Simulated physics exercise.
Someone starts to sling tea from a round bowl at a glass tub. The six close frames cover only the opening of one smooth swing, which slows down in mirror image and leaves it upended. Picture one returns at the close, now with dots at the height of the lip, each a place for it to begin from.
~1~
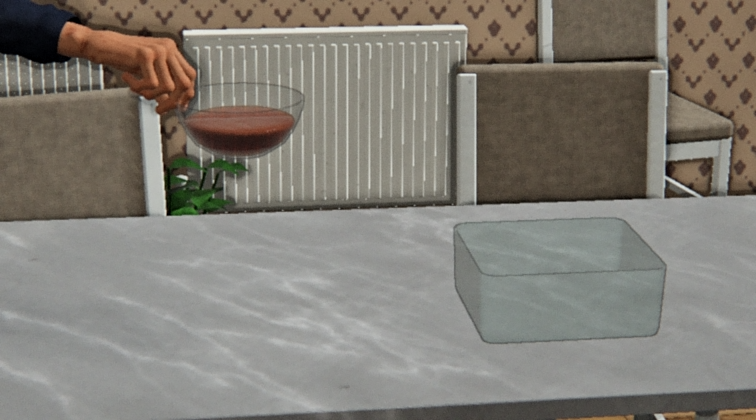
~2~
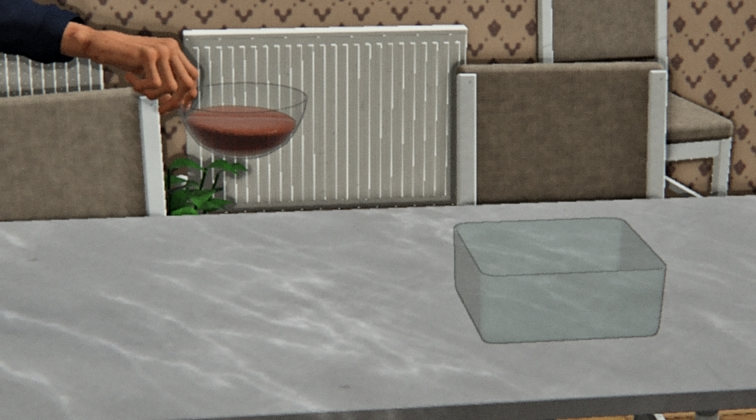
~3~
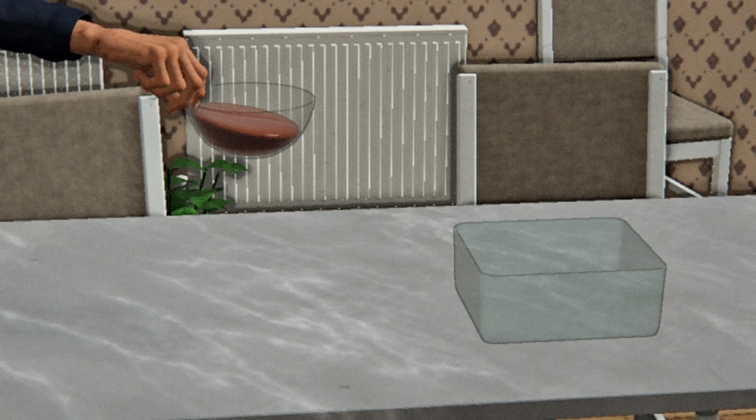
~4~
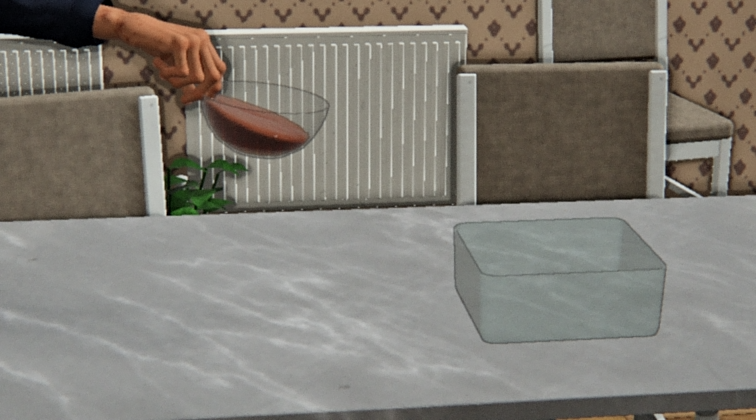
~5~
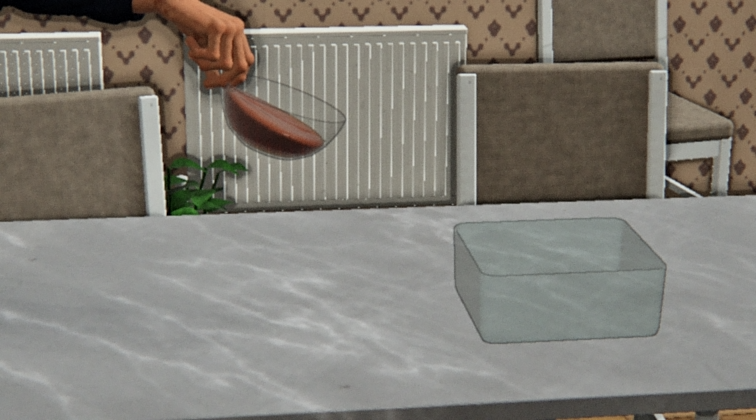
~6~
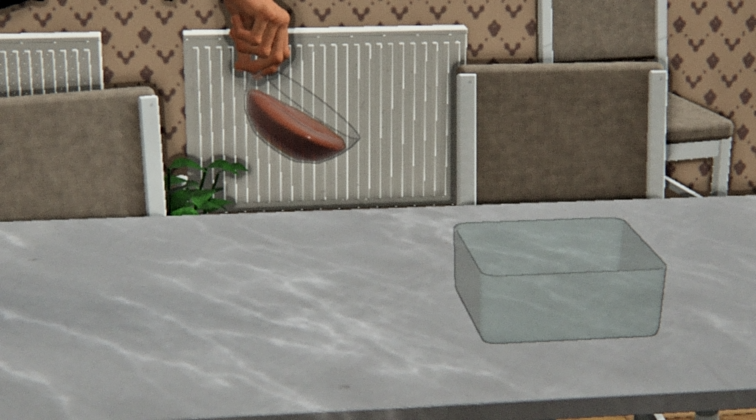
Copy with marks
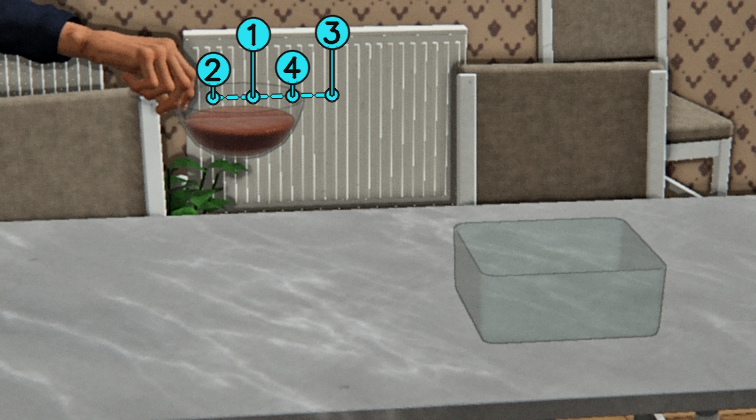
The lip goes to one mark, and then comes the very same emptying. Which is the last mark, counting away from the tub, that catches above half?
That is place 3.
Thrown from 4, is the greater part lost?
Yes, it does.
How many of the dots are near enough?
One of the four.
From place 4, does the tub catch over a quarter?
No.
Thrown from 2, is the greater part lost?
Yes, that goes wrong.
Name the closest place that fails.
Here it is place 4.
In cyan, 1 at (253, 96); 2 at (213, 97); 3 at (332, 94); 4 at (292, 95).
Choosing 1, about 0 % lands in the tub, 98 % falls short.
Choosing 2, about 0 % lands in the tub, 100 % falls short.
Choosing 3, about 65 % lands in the tub, 21 % falls short and 15 % goes beside or beyond.
Choosing 4, about 20 % lands in the tub, 76 % falls short and 4 % goes beside or beyond.
